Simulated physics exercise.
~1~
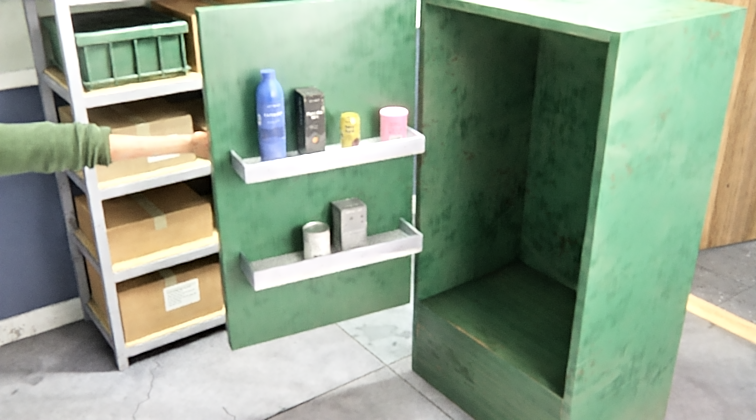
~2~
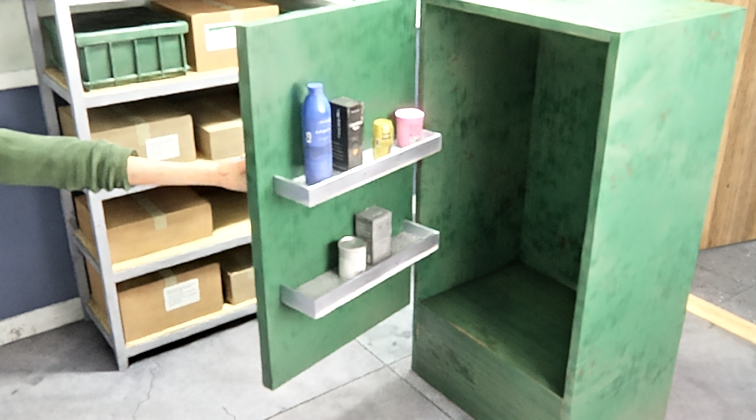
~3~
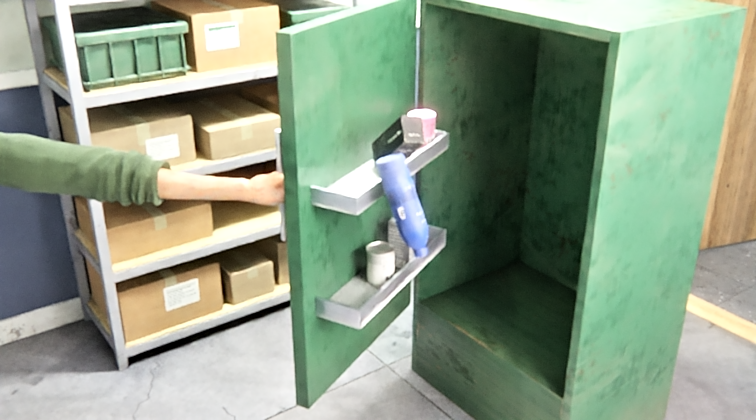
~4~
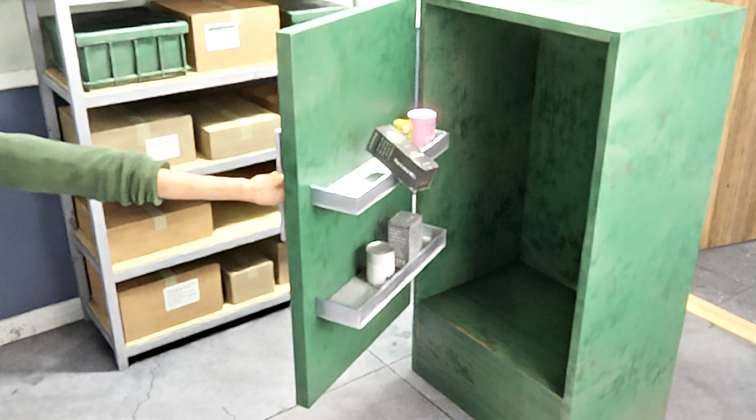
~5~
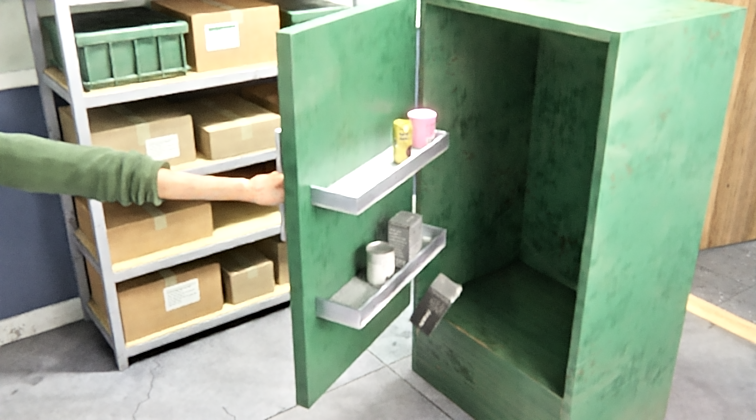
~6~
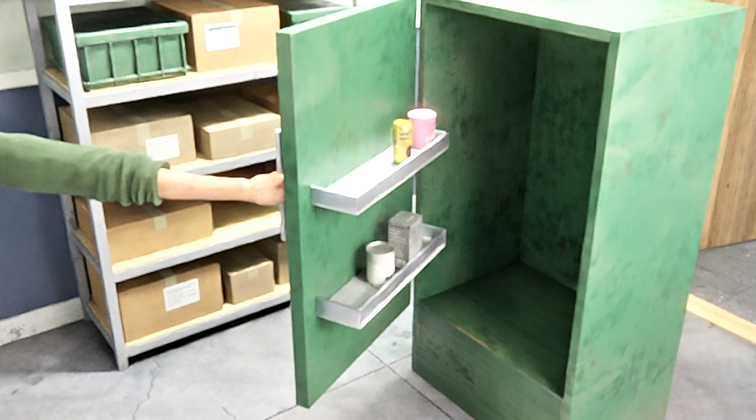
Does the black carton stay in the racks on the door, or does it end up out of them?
It ends up out of the racks. The black carton tips over the edge of the upper rack and falls after the door stops.
